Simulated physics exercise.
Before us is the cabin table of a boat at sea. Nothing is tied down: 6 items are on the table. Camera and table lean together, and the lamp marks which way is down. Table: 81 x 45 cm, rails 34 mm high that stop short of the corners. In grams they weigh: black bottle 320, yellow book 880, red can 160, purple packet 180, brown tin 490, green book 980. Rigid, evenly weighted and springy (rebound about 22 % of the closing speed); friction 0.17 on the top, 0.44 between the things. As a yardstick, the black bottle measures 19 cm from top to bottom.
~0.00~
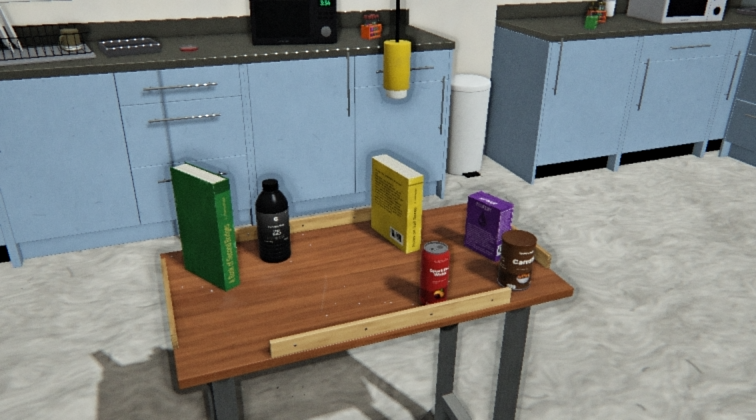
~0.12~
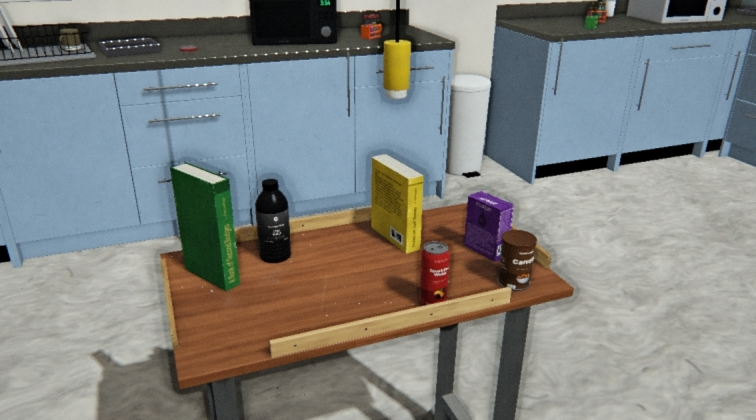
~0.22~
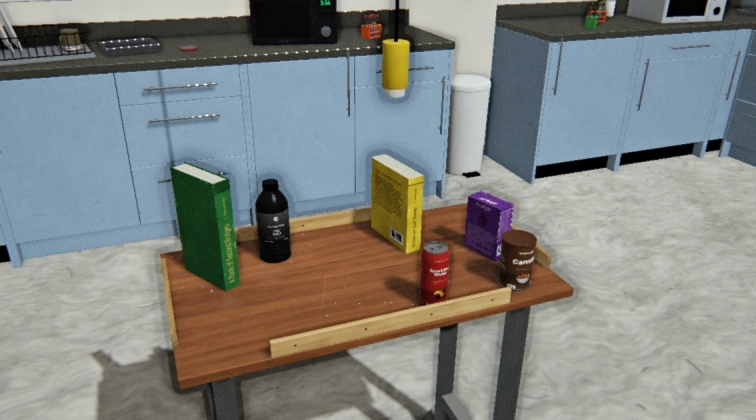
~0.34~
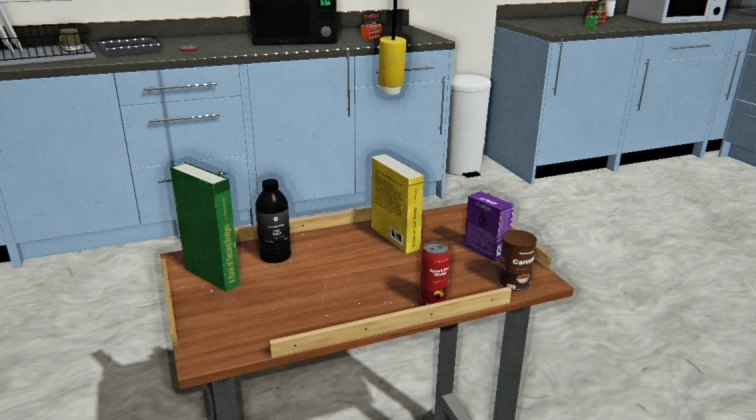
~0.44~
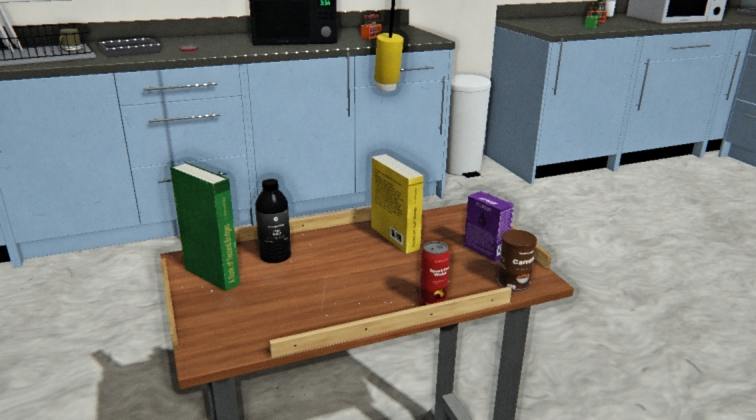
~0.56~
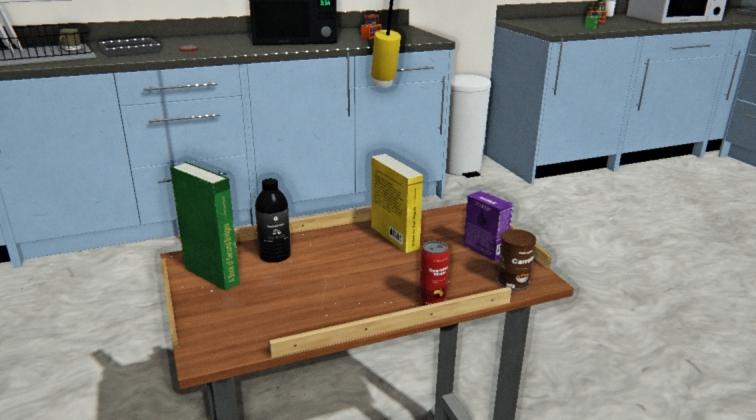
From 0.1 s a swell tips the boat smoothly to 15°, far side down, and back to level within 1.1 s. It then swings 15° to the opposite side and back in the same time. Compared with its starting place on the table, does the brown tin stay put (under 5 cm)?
The brown tin holds its spot.
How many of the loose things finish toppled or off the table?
In all, 0.
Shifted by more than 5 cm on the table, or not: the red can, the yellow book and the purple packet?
The red can holds its spot; the yellow book ends elsewhere; the purple packet stays put.
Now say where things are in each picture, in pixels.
The first picture shows boat level; brown tin (517, 260); black bottle (273, 220).
The second picture shows boat level; red can (434, 276); purple packet (488, 226).
The third picture shows boat heeled 2°, far side down; green book (206, 227); black bottle (273, 220).
The fourth picture shows boat heeled 6°, far side down; yellow book (396, 203); red can (434, 276).
The fifth picture shows boat heeled 10°, far side down; purple packet (488, 226); green book (206, 227).
The sixth picture shows boat heeled 14°, far side down; brown tin (516, 260); black bottle (273, 219).
By 0.96 s, boat heeled 6°, far side down; brown tin 8 cm from its spot near (496, 243); green book 9 cm from its spot; purple packet 8 cm from its spot.
By 1.96 s, boat heeled 10°, near side down; brown tin 5 cm from its spot near (503, 249); green book 6 cm from its spot; purple packet 5 cm from its spot.
When it is over (2.8 s), not toppled but over 5 cm from the start, black bottle and yellow book; the other 4 within 5 cm of the start. End places, in pixels of the last picture, brown tin near (517, 260).
